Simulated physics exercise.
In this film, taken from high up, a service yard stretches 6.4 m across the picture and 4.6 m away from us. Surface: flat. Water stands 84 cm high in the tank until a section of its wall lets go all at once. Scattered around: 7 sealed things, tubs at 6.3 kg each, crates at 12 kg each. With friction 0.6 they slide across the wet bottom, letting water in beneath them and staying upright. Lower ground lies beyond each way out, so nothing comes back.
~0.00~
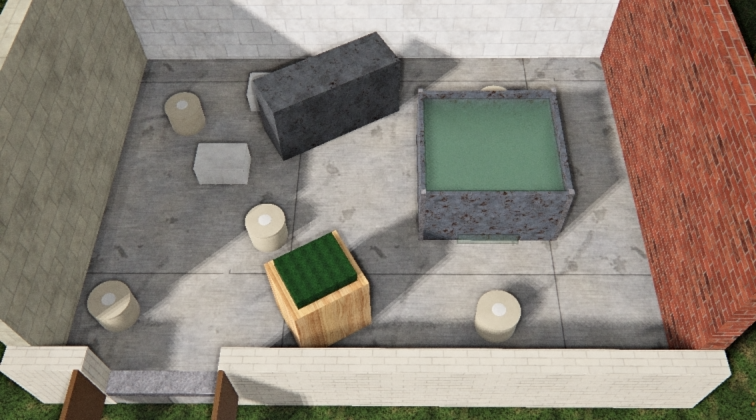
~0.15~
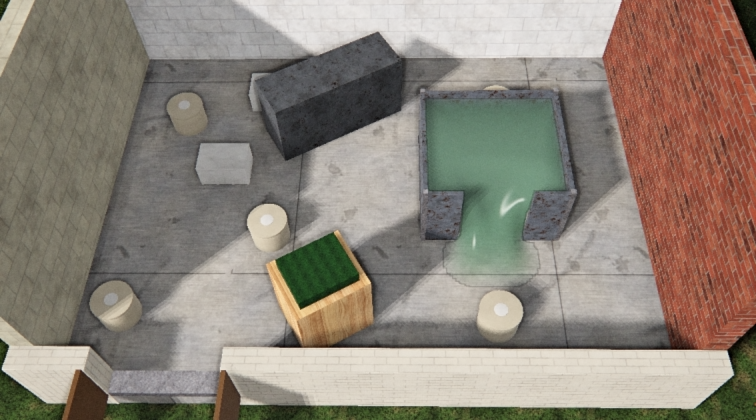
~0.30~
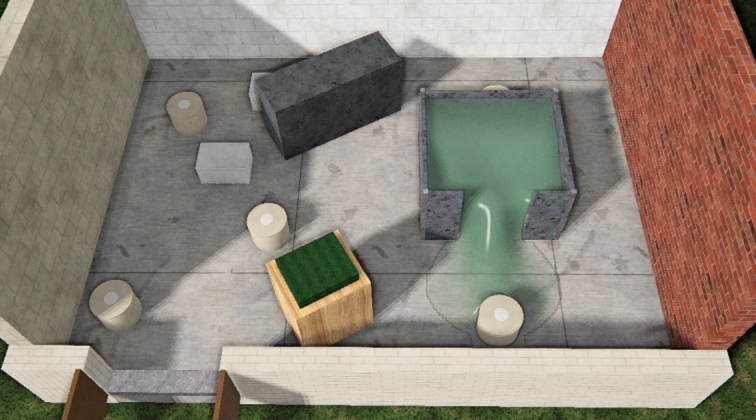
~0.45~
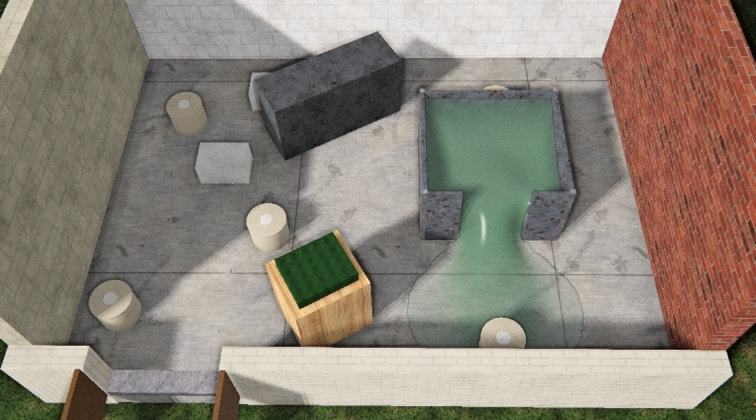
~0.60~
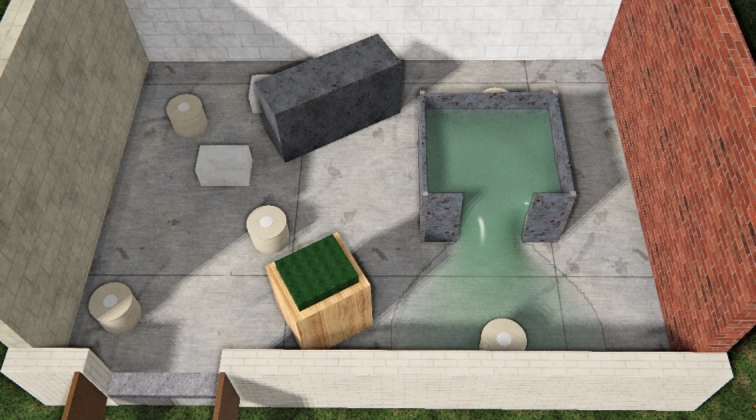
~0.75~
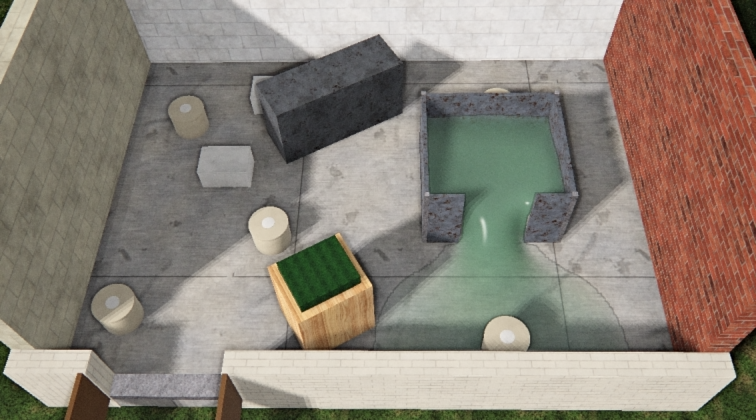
Green water poured out through a gap that opened in the front of a stone tank and spread across the paved yard, pushing one pale tub a short way to the front wall while everything else stayed put.
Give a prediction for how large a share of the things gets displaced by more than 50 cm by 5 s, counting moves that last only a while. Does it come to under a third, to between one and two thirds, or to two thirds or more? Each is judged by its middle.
Under a third.
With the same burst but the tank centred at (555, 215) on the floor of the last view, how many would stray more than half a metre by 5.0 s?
Then 2 of them would.
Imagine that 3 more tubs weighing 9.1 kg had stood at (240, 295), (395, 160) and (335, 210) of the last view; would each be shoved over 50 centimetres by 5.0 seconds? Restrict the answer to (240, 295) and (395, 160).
The first comes out within the limit, the second beyond the limit.
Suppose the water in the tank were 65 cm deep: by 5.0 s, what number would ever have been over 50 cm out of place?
Count: 2.
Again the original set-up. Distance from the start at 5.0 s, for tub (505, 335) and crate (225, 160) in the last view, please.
Taking them in turn, I get 150 cm for the first and 0 cm for the second.
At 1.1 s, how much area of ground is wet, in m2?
Flooded: Near 6.5 m2.
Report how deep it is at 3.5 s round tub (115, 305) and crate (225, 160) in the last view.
About 4 and 0 cm.
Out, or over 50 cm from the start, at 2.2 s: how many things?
My count gives 0.
After 1.1 s 0 of 7 are over 50 cm from their spots; 1 afloat.
After 2.2 s 0 of 7 are over 50 cm from their spots; 1 afloat.
After 3.5 s 1 of 7 are over 50 cm from their spots; 1 afloat.
After 5.0 s 2 of 7 are over 50 cm from their spots, and 2 have been at some point; 1 afloat.
